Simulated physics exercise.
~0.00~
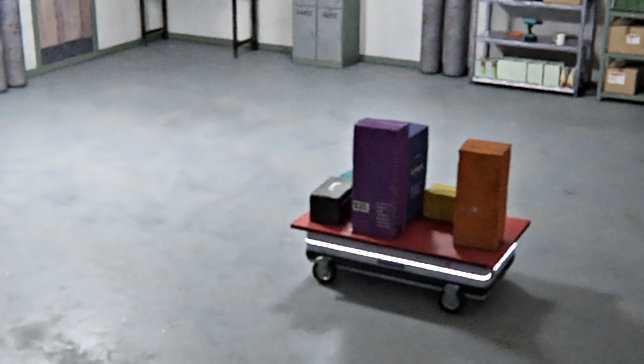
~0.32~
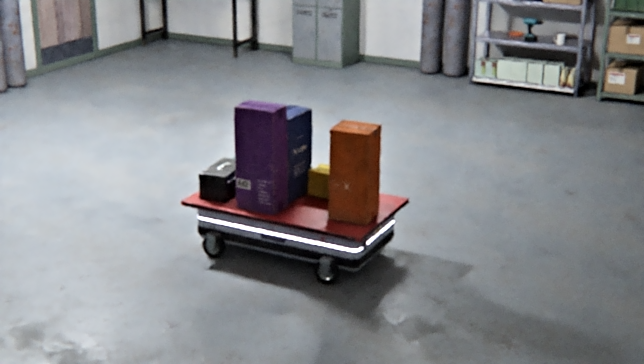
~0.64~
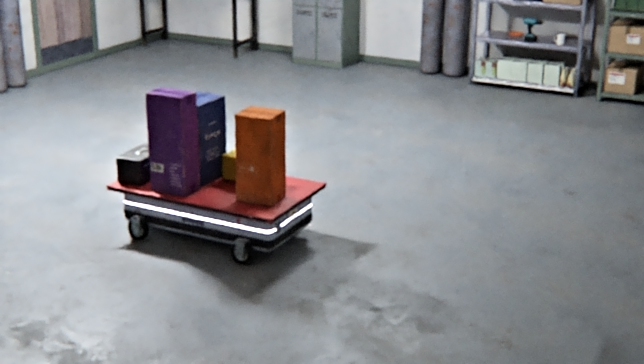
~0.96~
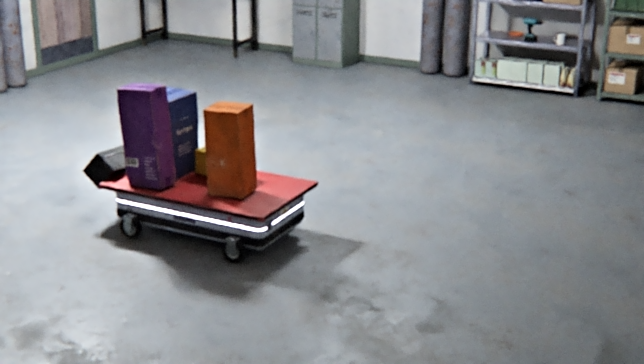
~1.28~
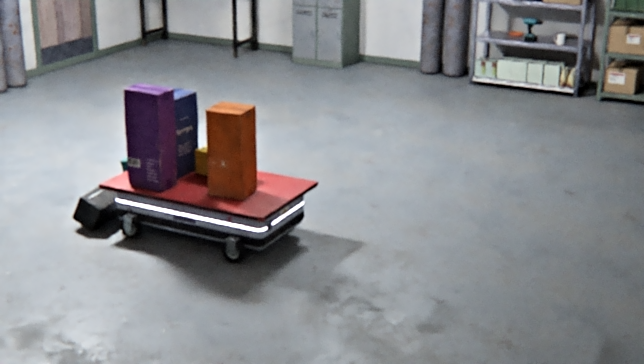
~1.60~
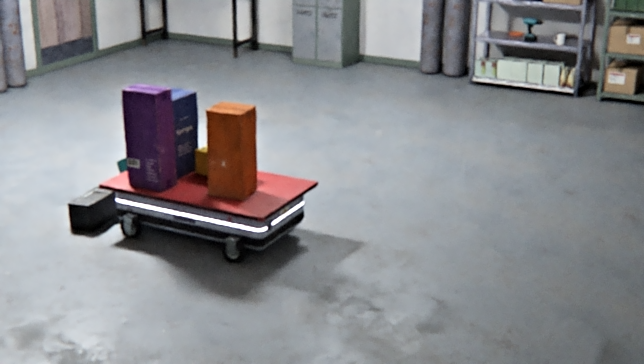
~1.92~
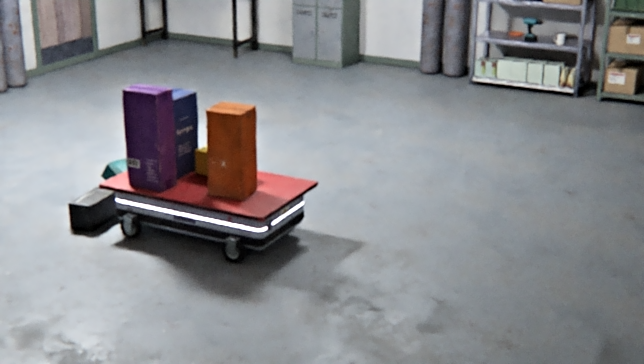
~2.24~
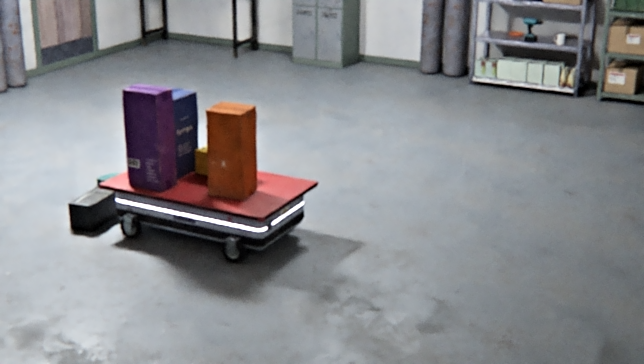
In a workshop with a grey floor, a cart carrying boxes rolled left and stopped, and a black toolbox tipped off its left end, followed by a turquoise box, while the purple, blue, yellow and orange ones stayed on the deck.
